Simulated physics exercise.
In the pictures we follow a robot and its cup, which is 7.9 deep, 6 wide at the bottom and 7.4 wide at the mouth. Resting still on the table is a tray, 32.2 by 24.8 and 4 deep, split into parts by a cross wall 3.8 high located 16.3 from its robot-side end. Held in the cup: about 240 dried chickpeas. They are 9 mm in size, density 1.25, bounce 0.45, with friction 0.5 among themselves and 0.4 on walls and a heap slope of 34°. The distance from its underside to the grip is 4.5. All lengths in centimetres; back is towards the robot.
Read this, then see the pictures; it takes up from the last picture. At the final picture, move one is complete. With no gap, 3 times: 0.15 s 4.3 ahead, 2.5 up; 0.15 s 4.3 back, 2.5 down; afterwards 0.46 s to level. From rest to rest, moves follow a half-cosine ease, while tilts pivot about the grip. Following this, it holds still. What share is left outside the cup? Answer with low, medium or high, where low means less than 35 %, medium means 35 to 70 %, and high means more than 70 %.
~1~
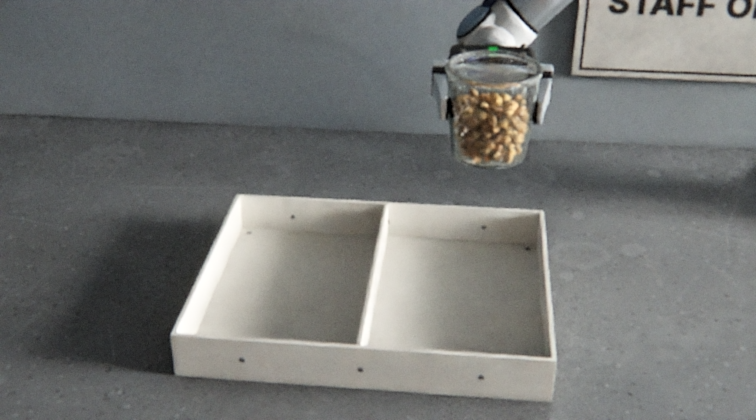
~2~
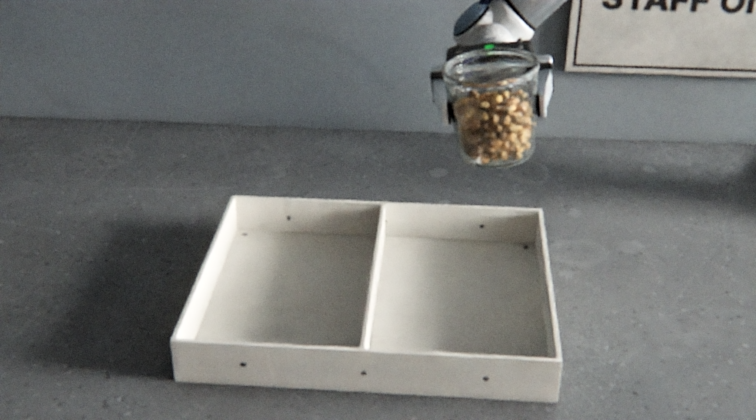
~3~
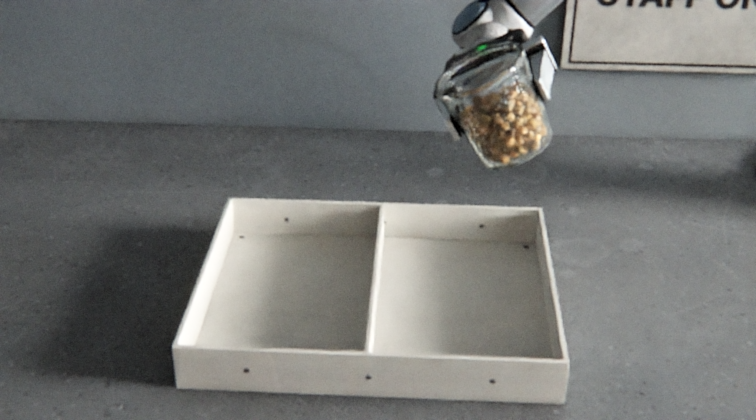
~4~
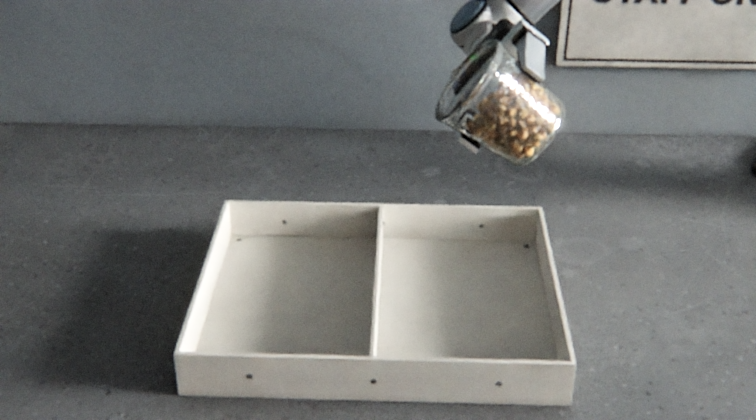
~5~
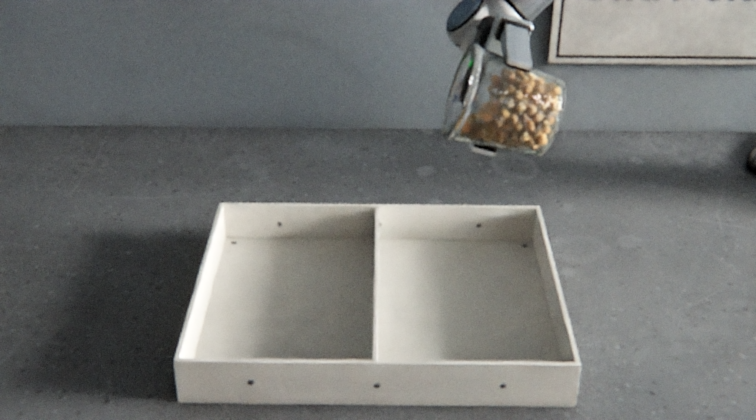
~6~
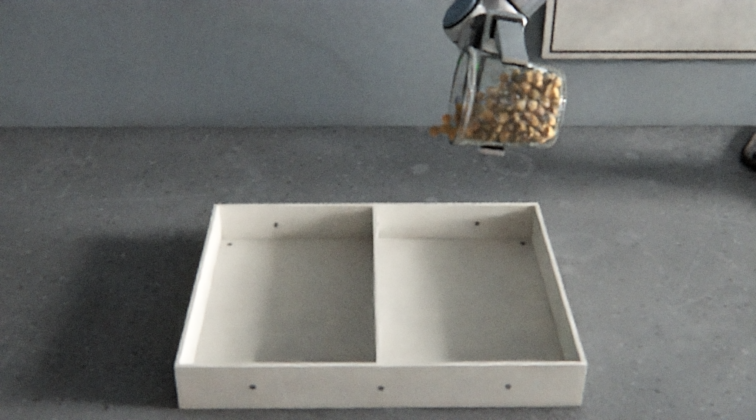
High.
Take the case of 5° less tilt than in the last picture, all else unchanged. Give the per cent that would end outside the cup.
Expected: Around 85 %.
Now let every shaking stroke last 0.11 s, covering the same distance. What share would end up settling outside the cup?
About 100 per cent in that case.
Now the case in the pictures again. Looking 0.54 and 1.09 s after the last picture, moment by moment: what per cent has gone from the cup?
About 75, 95.
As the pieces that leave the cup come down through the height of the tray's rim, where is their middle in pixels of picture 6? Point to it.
I'd put it somewhere near (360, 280).
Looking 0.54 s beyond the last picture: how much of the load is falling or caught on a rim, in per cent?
11 %.
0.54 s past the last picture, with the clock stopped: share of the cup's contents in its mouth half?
Around 100 per cent of it.
Then, 0.54 s after the last picture, tilted 81° forward, highest piece 22 above the table; 91 in the far-side part, 62 in the robot-side part, 57 in the cup, 26 in flight or on a rim.
Then, 1.09 s after the last picture, tilted 52° forward, highest piece 20 above the table; 122 in the far-side part, 100 in the robot-side part, 14 in the cup.
Then, 1.56 s after the last picture, level, highest piece 19 above the table; 122 in the far-side part, 100 in the robot-side part, 14 in the cup.
Then, 2.61 s after the last picture, level, highest piece 19 above the table; 122 in the far-side part, 100 in the robot-side part, 14 in the cup.
Final count, 122 in the far-side part, 100 in the robot-side part, 14 in the cup. That is 94 % outside the cup.
